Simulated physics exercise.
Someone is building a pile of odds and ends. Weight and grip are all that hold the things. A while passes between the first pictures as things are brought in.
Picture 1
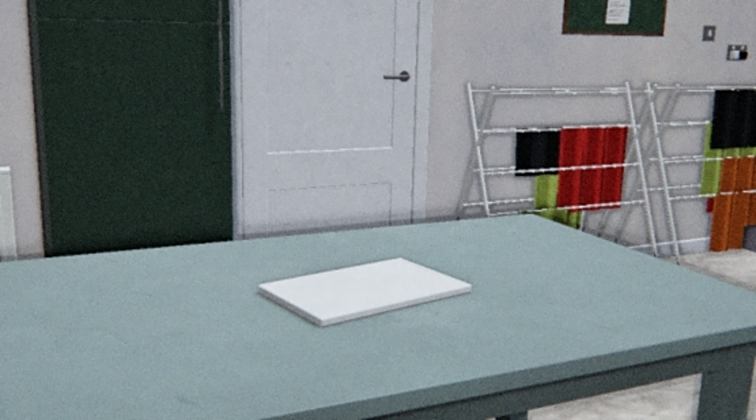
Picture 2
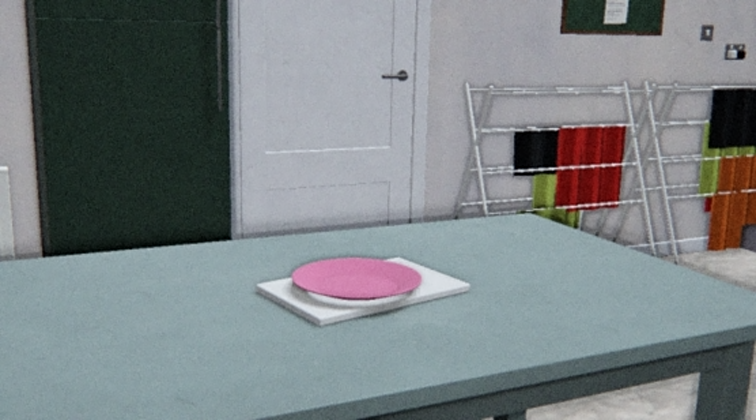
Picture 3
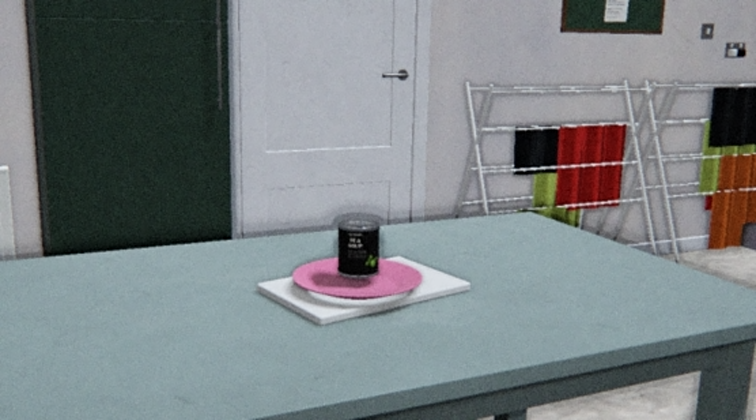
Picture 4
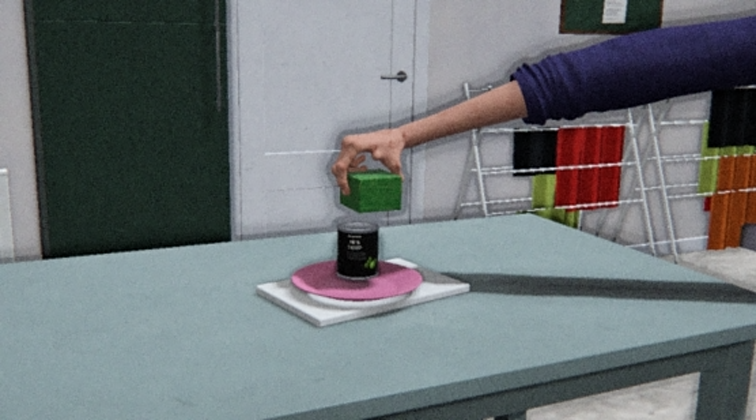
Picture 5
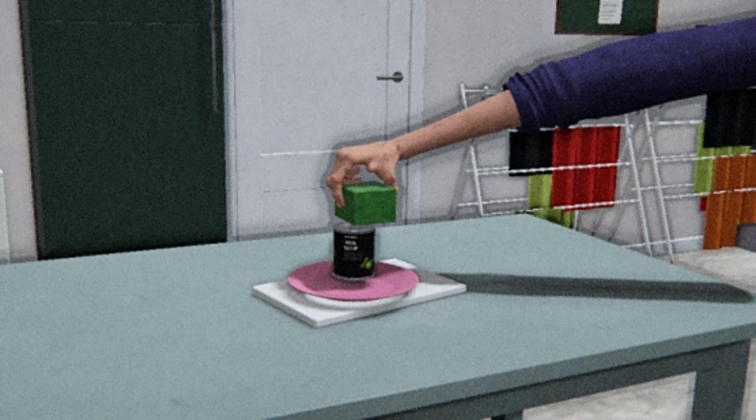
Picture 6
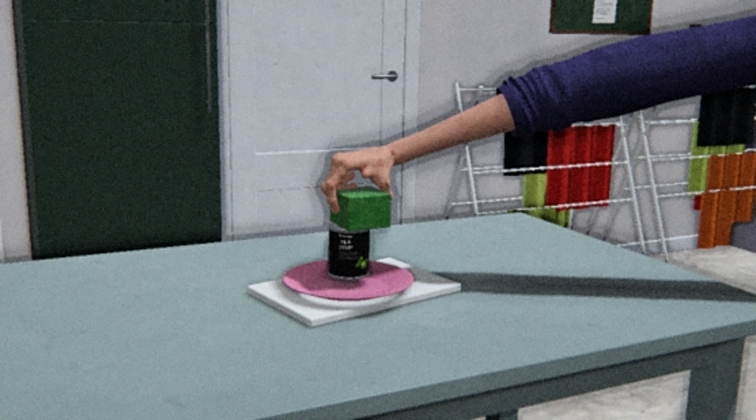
A room with a dark green door, a white door and racks of coloured cloths is seen from slightly above a grey-green table. On the table a white tray appears first, then a pink plate on it, then a black pot on the plate. A purple-sleeved arm reaches in from the right and lowers a green block onto the pot, keeping hold, as the view shifts slightly.
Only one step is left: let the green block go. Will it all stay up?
It is going to rest securely.
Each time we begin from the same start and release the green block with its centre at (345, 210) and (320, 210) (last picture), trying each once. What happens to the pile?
Stays standing, then topples over.
Then, 0.90 s on from there, no change.
Then, 2.00 s on from there, green block resting near (361, 208).
In the end, all 4 unmoved. At the end, from the last picture's camera, green block near (361, 208). The pile holds.
